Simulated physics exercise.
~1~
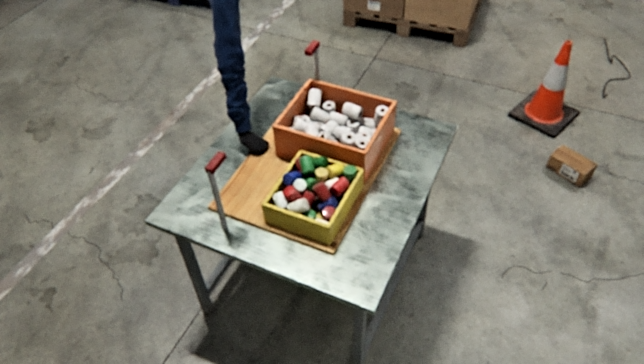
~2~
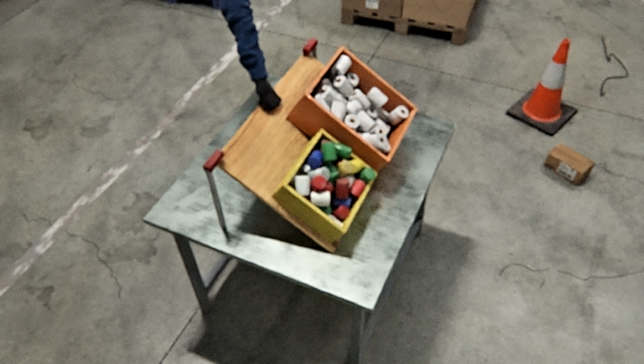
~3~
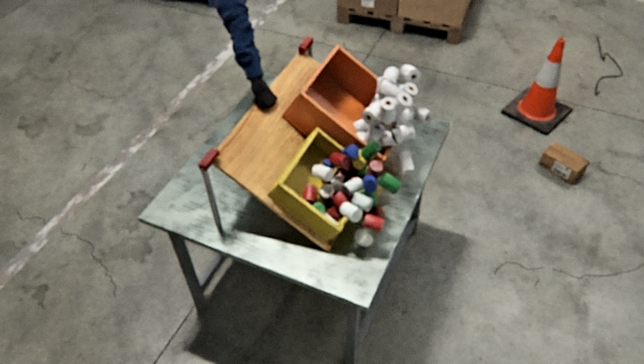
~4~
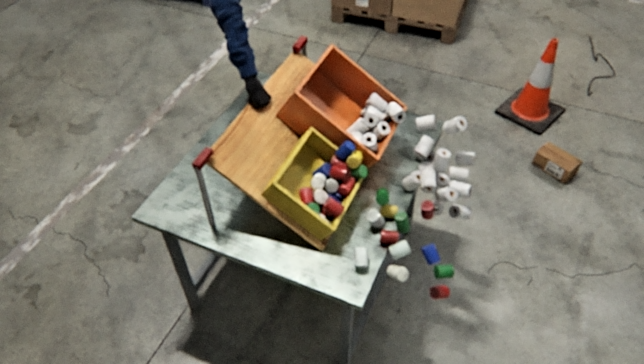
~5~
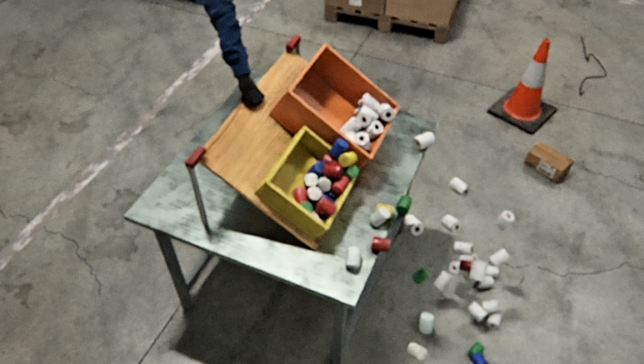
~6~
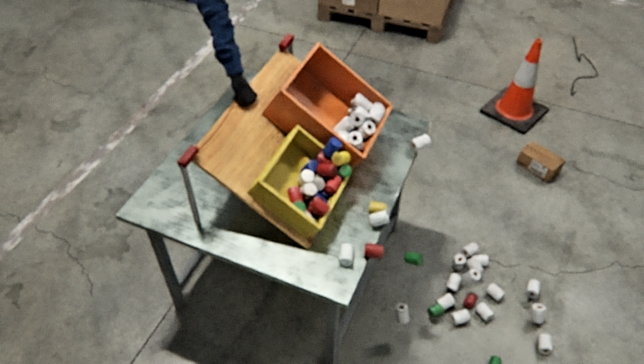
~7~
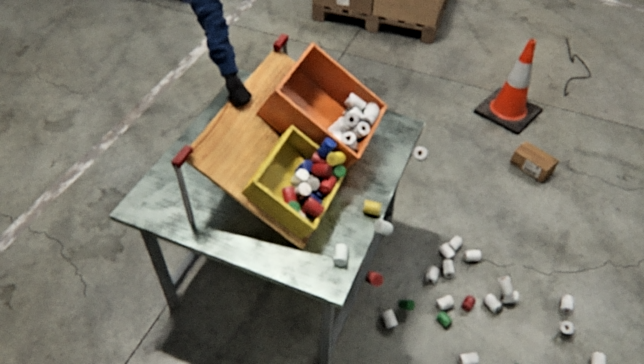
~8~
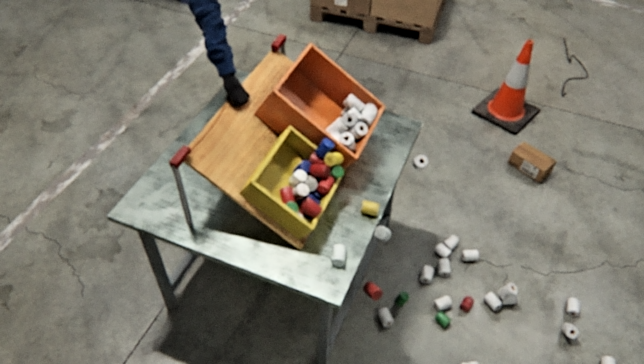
A gloved hand tilts a board with two tubs, spilling some rolls and jars rightward.
